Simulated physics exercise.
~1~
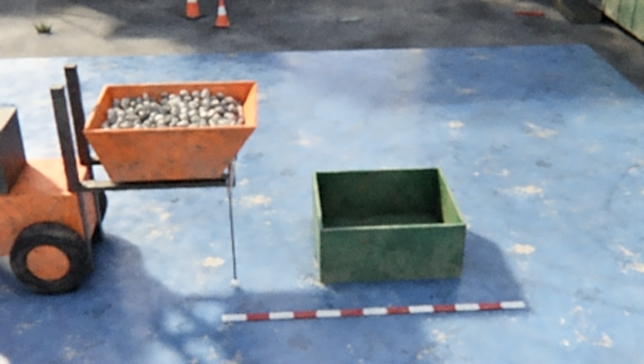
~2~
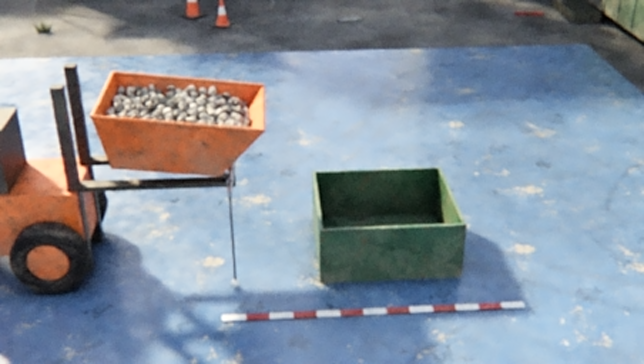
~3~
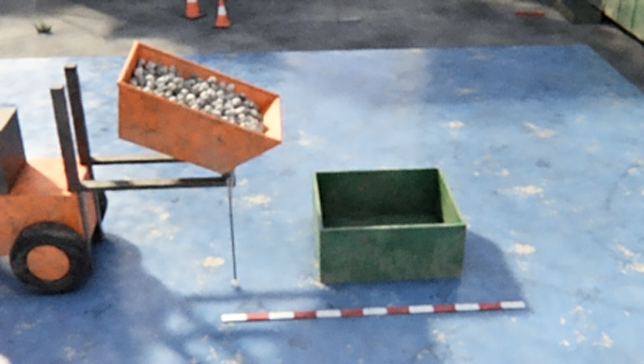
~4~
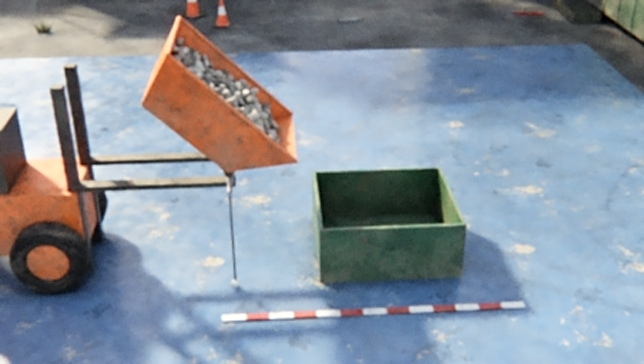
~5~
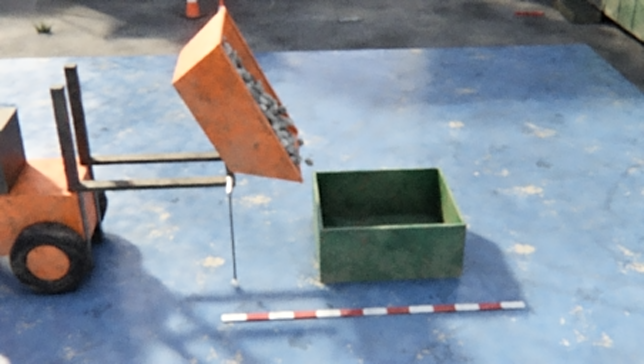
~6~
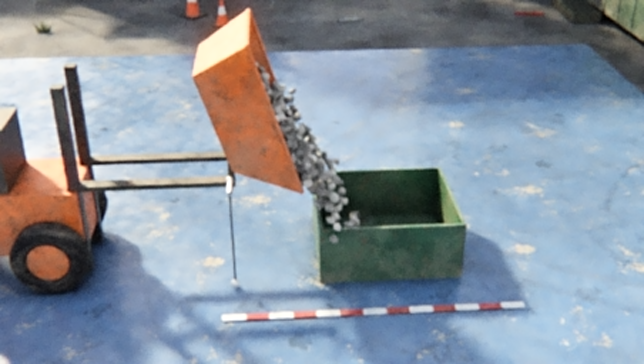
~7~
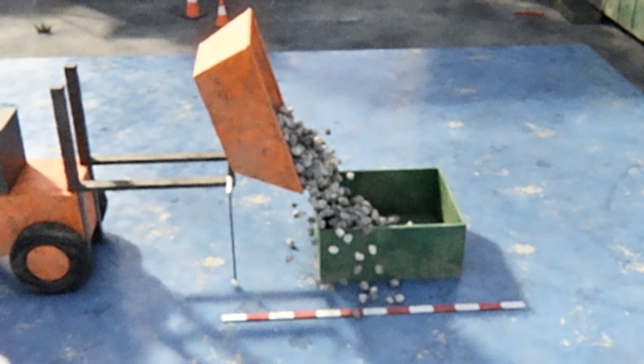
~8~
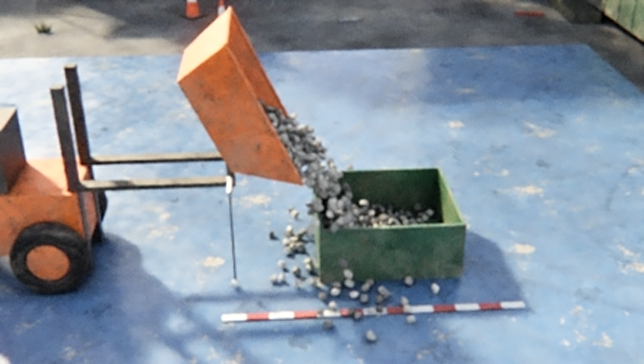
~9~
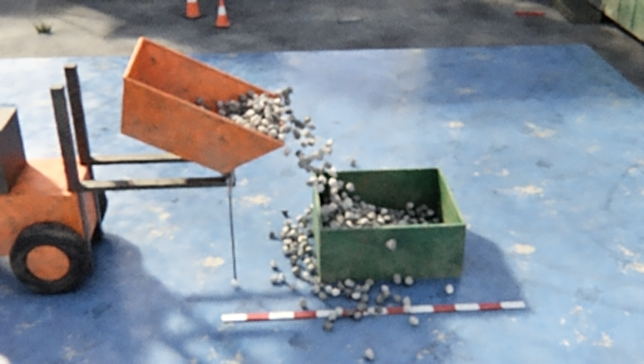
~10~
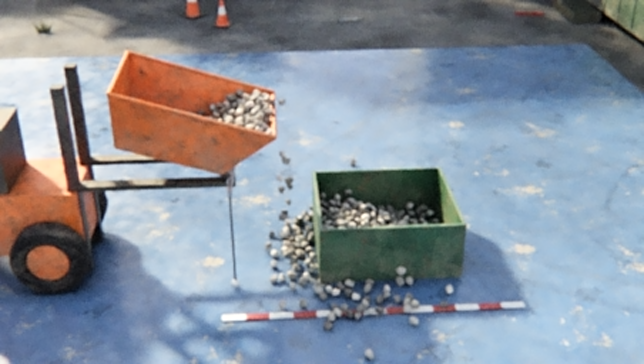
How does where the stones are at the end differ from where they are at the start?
At the start the stones all sit in the raised orange skip. By the end most of them are lower and farther right, in the green bin and on the floor around it, while some remain in the skip.
